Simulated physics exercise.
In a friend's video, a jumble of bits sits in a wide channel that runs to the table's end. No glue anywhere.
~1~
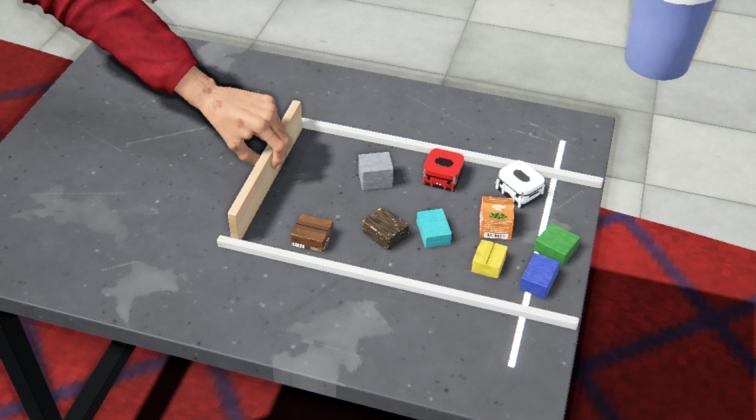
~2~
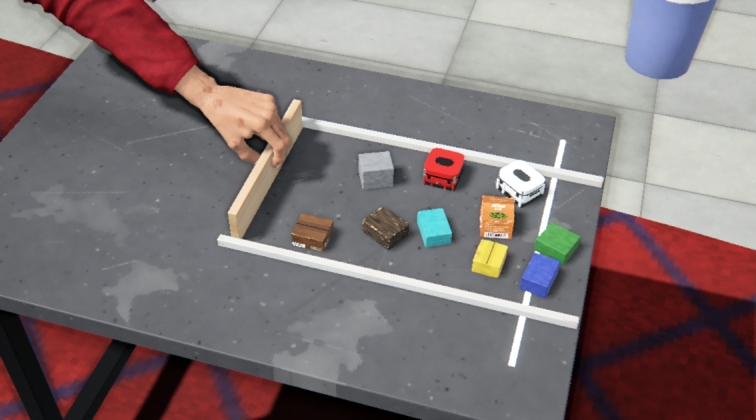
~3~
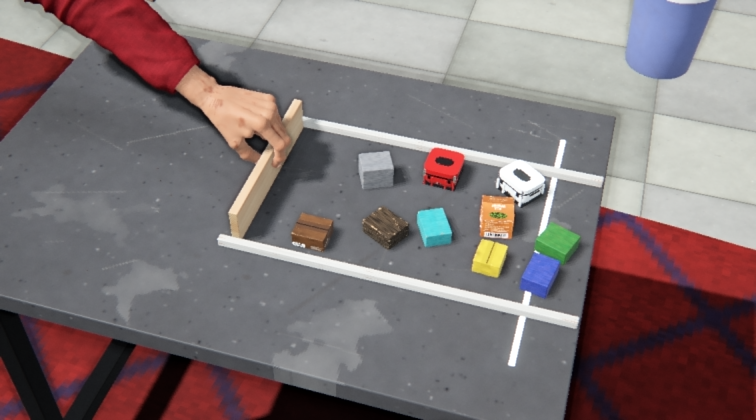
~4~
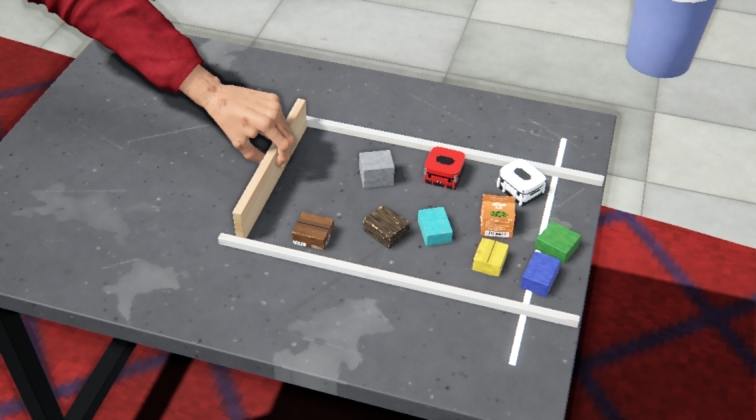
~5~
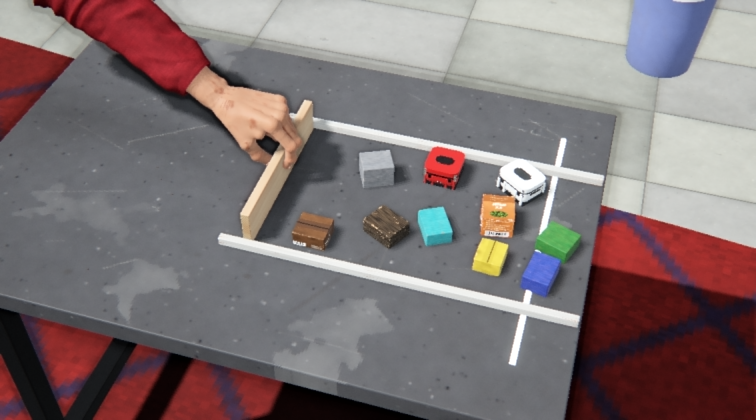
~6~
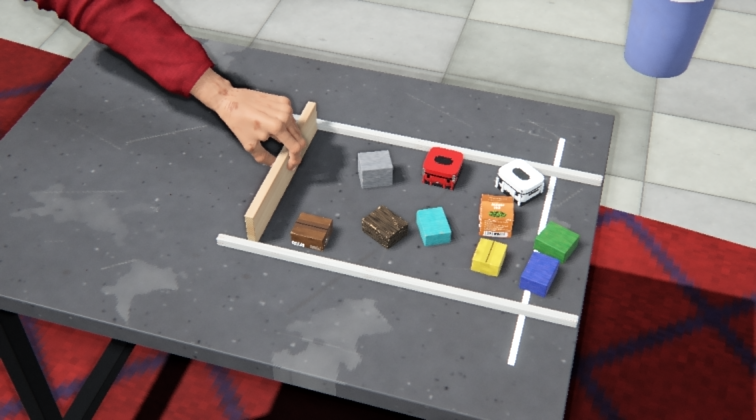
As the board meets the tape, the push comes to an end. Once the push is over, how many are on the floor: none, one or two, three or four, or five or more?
I expect three pieces, maybe four, to go over the edge.
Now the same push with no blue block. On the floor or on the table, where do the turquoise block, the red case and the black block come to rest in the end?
Turquoise block - safe, red case - safe, black block - safe.
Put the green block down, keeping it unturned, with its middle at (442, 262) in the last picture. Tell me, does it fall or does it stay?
From that start the object is safe.
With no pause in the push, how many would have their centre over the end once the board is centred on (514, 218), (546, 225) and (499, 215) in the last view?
Taking the places in turn, the counts are 0, 5 and 0.
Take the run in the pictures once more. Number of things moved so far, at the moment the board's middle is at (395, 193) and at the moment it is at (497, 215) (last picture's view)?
First 4, then 10.
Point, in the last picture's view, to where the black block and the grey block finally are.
You'll find the black block at roughly (554, 259) and the grey block at roughly (562, 213).
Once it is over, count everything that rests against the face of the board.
5 of them.
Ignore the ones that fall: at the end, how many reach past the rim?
The count is 2.
Early on, none off yet; green block at rest near (557, 242); blue block at rest near (539, 274); white case at rest near (520, 182).
A while later, none off yet; green block travelled a little near (572, 248); blue block travelled about its own width near (568, 281); white case travelled about its own width near (572, 191).
Finally, the number that fall off is three or four; lost, white case, blue block and green block.
